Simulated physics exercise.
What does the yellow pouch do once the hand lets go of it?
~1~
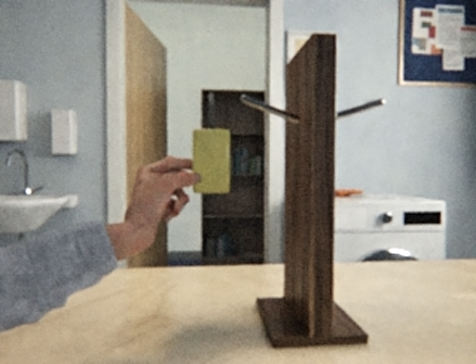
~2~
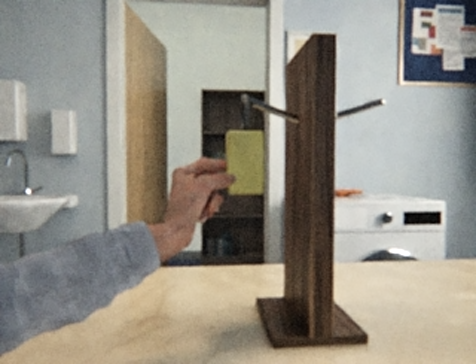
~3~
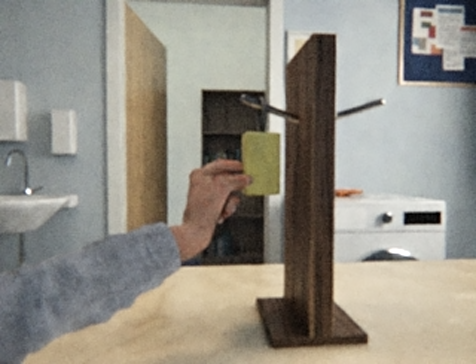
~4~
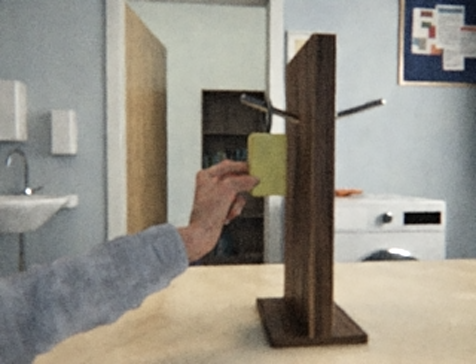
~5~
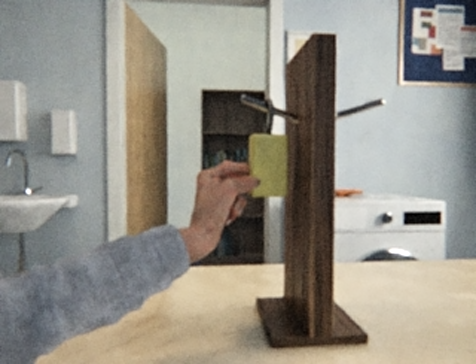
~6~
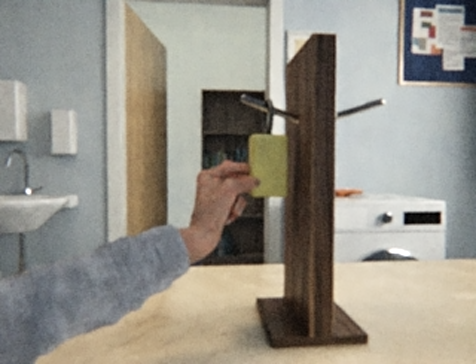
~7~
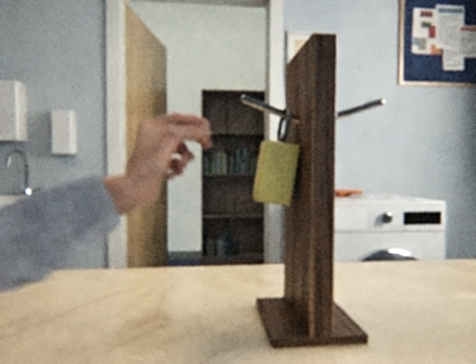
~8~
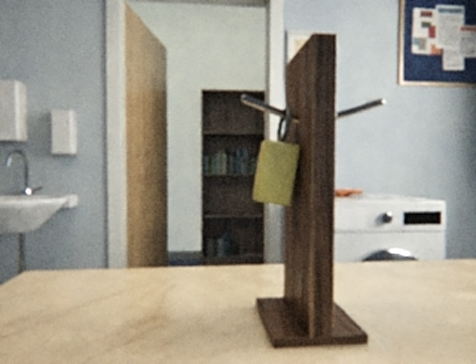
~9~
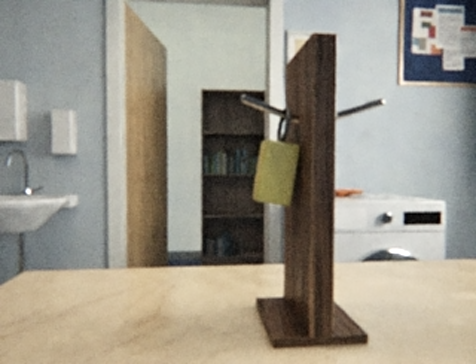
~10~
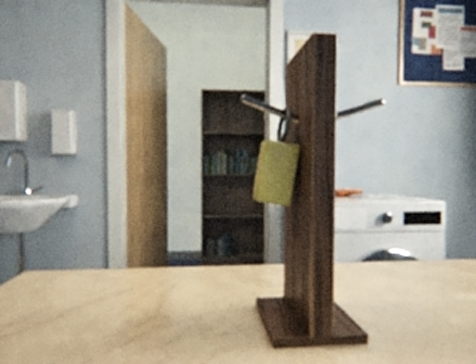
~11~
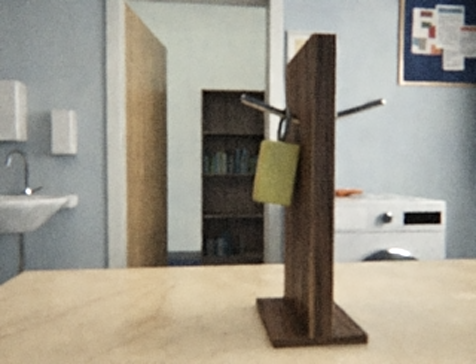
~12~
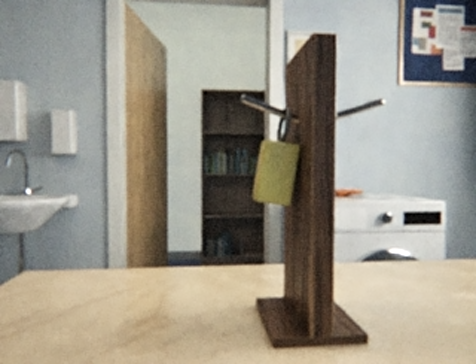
It stays hooked on the left peg of the wooden stand, hanging at a slight tilt.
